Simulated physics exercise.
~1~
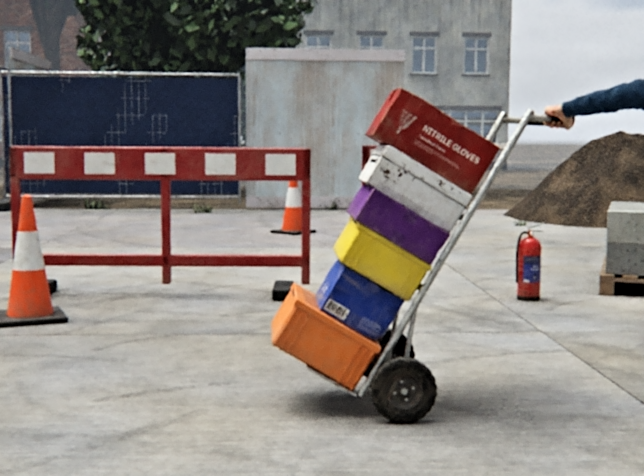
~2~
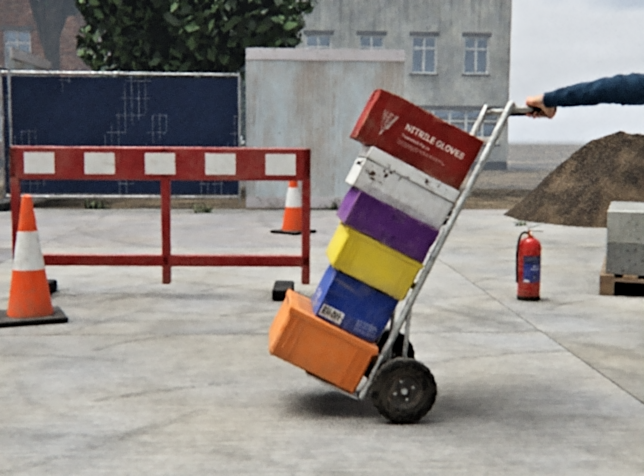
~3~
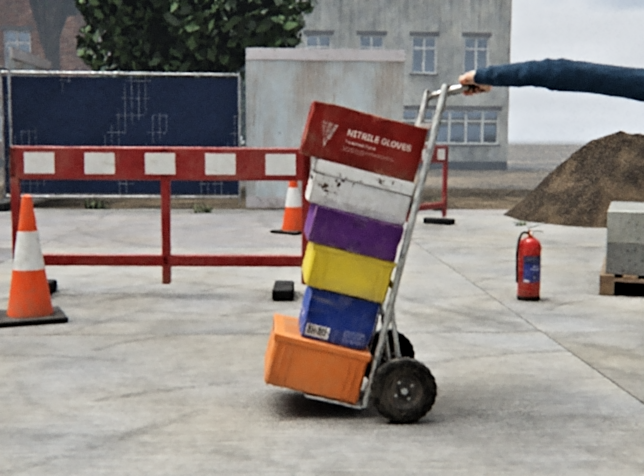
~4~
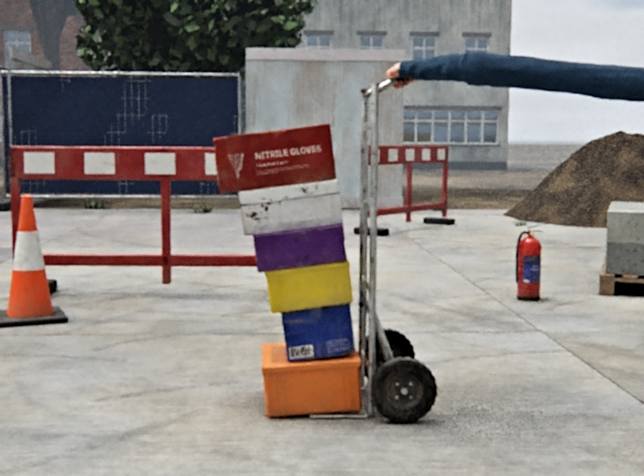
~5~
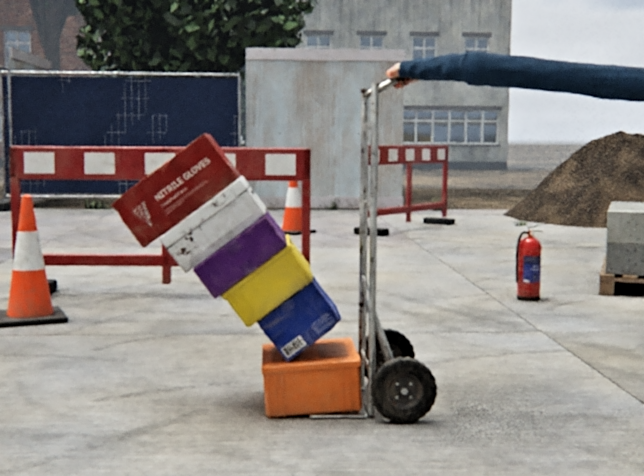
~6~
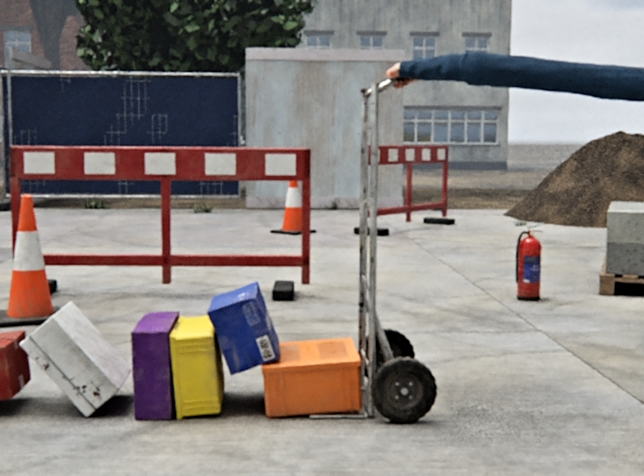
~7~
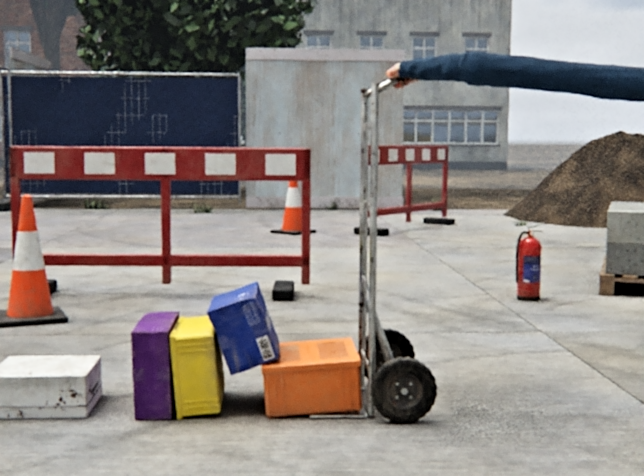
On a concrete yard with barriers and cones, a hand swings a tilted hand truck upright, and the boxes above the orange bottom one topple left; the white, purple and yellow boxes end on the ground, the blue one leans beside the orange, and the red one leaves view.
